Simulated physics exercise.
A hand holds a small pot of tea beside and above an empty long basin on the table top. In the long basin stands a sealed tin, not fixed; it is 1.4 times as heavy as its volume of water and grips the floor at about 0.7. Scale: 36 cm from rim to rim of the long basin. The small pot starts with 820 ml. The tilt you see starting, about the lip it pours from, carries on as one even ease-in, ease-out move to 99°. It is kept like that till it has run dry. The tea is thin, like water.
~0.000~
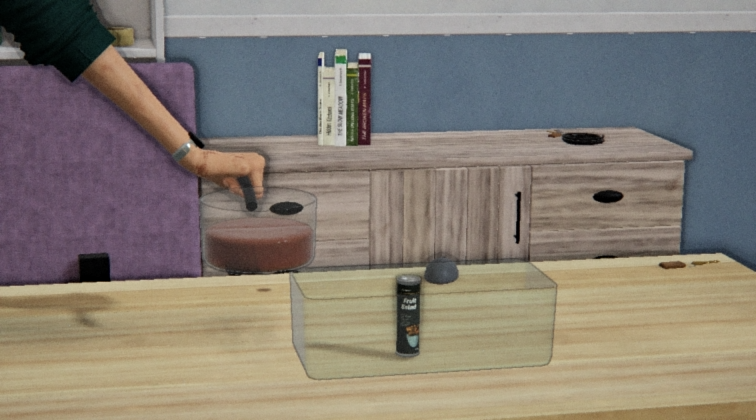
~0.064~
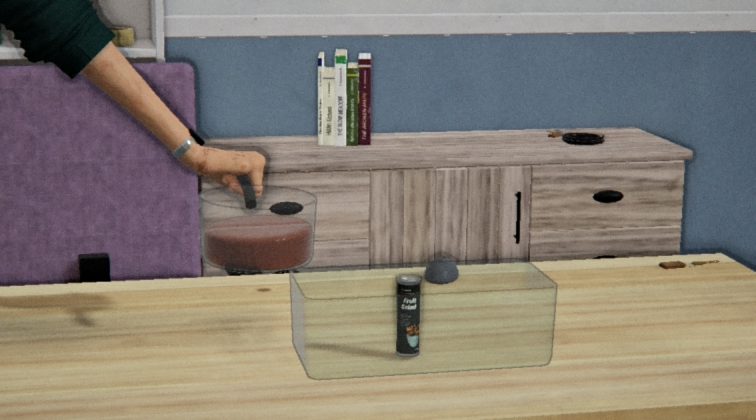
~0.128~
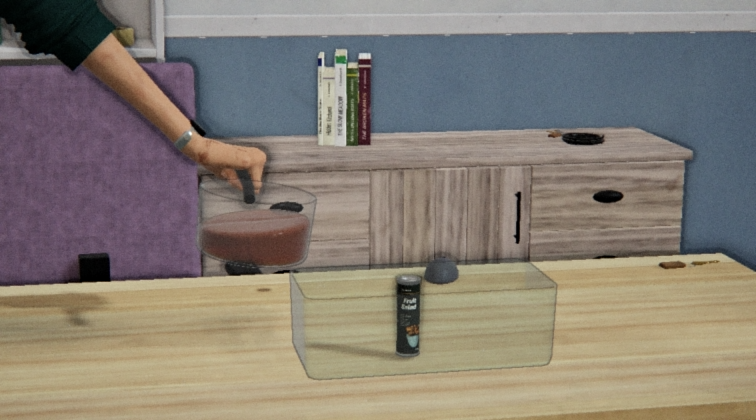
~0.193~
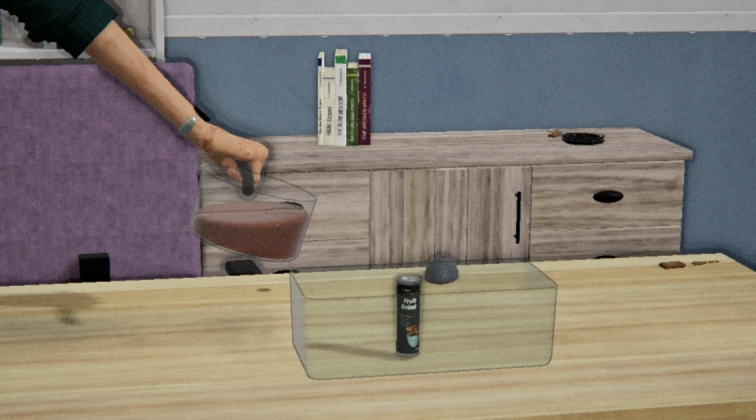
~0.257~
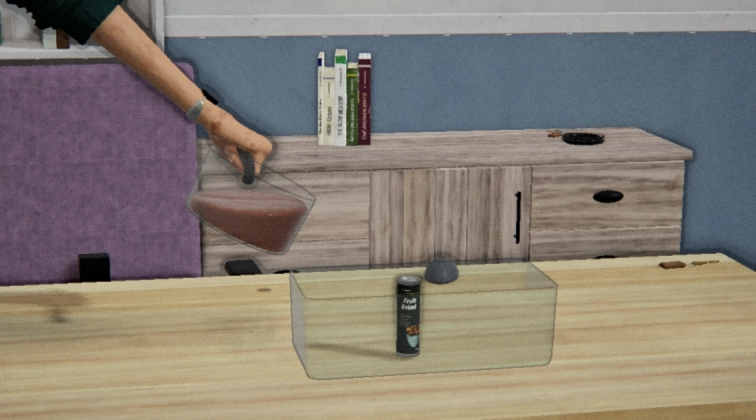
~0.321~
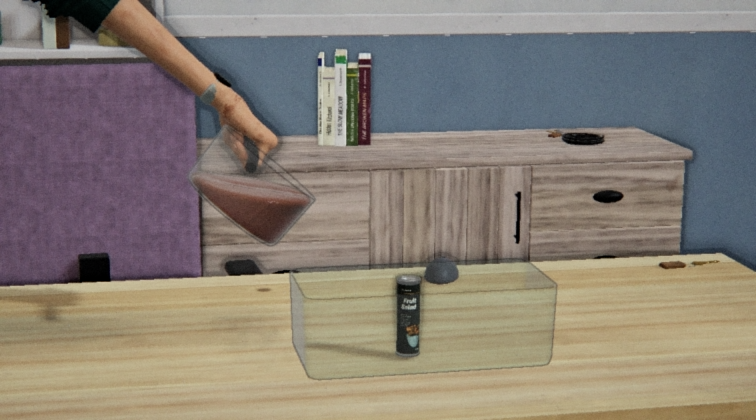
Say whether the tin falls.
The tin goes over.
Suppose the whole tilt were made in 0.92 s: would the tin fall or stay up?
The tin topples.
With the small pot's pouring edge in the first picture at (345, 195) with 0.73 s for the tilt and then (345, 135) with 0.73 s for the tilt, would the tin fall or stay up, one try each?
First it stays up; then it stays up.
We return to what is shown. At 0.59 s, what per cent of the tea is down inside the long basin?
Near 3 in a hundred.
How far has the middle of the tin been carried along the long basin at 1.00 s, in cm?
Some 8 cm.
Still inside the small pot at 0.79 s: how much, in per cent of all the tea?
About 12 per cent.
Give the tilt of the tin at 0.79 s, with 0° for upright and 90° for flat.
About 15°.
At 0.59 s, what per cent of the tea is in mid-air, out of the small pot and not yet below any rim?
Near 48 in a hundred.
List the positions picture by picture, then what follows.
Tilt 0°; pouring edge (315, 198); surface from (203, 230) to (312, 226); the long basin's rim runs from (297, 285) to (542, 273); the tin's top is at (409, 282), in the first picture.
Tilt 2°; pouring edge (315, 198); surface from (202, 230) to (311, 224), in the second picture.
Tilt 7°; pouring edge (315, 198); surface from (198, 225) to (309, 217), in the third picture.
Tilt 16°; pouring edge (315, 198); surface from (193, 214) to (307, 210), in the fourth picture.
Tilt 27°; pouring edge (314, 198); surface from (190, 197) to (307, 203), in the fifth picture.
Tilt 40°; pouring edge (313, 198); surface from (190, 175) to (311, 195), in the sixth picture.
After 0.59 s the tilt is 91° and 48 per cent is still to pour; the tin stands where it began.
After 0.79 s the tilt is 99° and 11 per cent is still to pour; the tin leans 15°.
After 1.00 s the tilt is 99° and 2 per cent is still to pour; the tin lies on its side.
After 1.23 s the tilt is 99° and 1 per cent is still to pour; the tin lies on its side.
In the end the tin lies on its side.
